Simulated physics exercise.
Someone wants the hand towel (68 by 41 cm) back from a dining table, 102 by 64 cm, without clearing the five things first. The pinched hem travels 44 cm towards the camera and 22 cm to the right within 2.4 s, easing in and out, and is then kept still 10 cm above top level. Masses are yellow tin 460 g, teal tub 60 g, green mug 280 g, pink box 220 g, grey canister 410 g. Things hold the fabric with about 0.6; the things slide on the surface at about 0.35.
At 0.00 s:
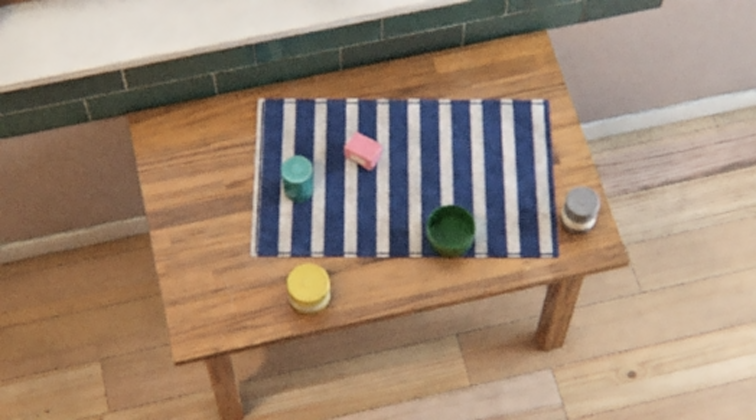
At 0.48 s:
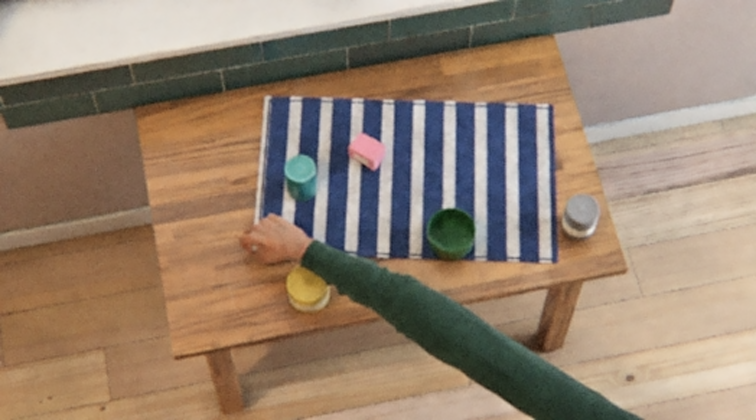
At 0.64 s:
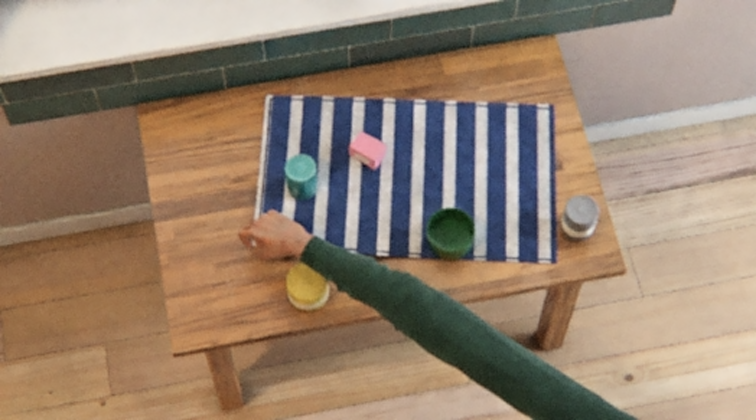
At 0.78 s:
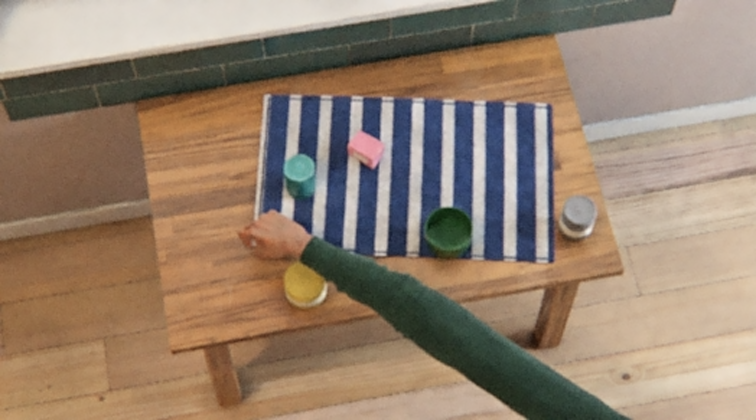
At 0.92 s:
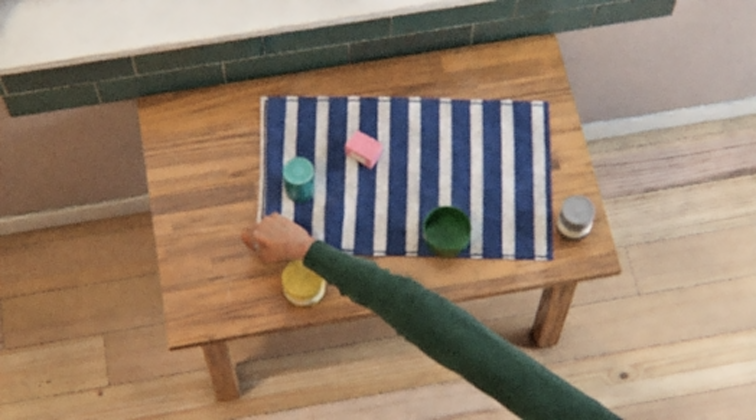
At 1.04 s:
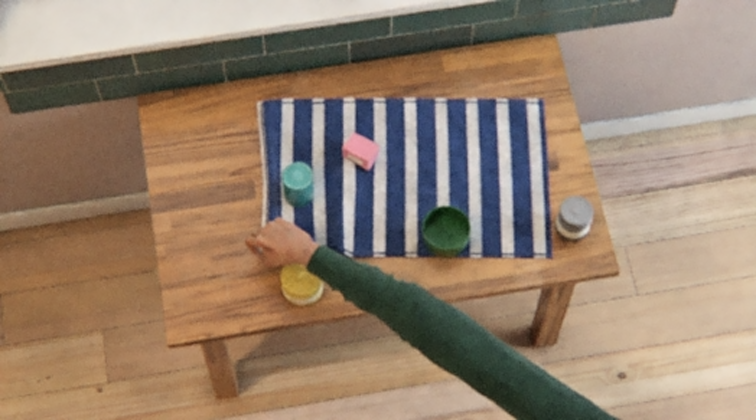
A hand in a green sleeve pinching the corner of a striped towel on a wooden table, the cloth and objects barely shifting.
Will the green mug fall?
Verdict: The green mug remains up there.
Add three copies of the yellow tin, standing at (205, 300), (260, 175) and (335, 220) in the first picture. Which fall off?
In turn: Stays up, goes over, drops off.
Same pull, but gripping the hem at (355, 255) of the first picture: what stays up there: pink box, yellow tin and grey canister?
In that case: Pink box goes over, yellow tin remains, grey canister remains.
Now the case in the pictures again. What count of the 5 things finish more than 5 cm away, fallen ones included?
I count 4.
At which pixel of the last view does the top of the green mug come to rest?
Near (462, 252).
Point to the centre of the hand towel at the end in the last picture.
Near (373, 267).
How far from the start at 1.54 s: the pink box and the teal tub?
About: Pink box 8 cm, teal tub 15 cm.
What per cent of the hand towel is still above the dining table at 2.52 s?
About 80 per cent.
At 1.5 s, 100 % of the hand towel is still over the top; teal tub on its side, 13 cm off its start, pink box 8 cm off its start, yellow tin 7 cm off its start.
At 2.0 s, 95 % of the hand towel is still over the top; green mug 2 cm off its start, teal tub on its side, 25 cm off its start, yellow tin over the edge.
At 2.5 s, 80 % of the hand towel is still over the top; green mug 4 cm off its start at (460, 239), pink box 33 cm off its start at (336, 271), teal tub on its side, 32 cm off its start at (352, 295).
At 3.0 s, 70 % of the hand towel is still over the top; green mug 7 cm off its start, pink box 39 cm off its start, teal tub on its side, 39 cm off its start.
At 4.6 s, 70 % of the hand towel is still over the top; green mug 7 cm off its start at (462, 252), pink box 39 cm off its start at (342, 297), teal tub on its side, 39 cm off its start at (361, 322), yellow tin over the edge.
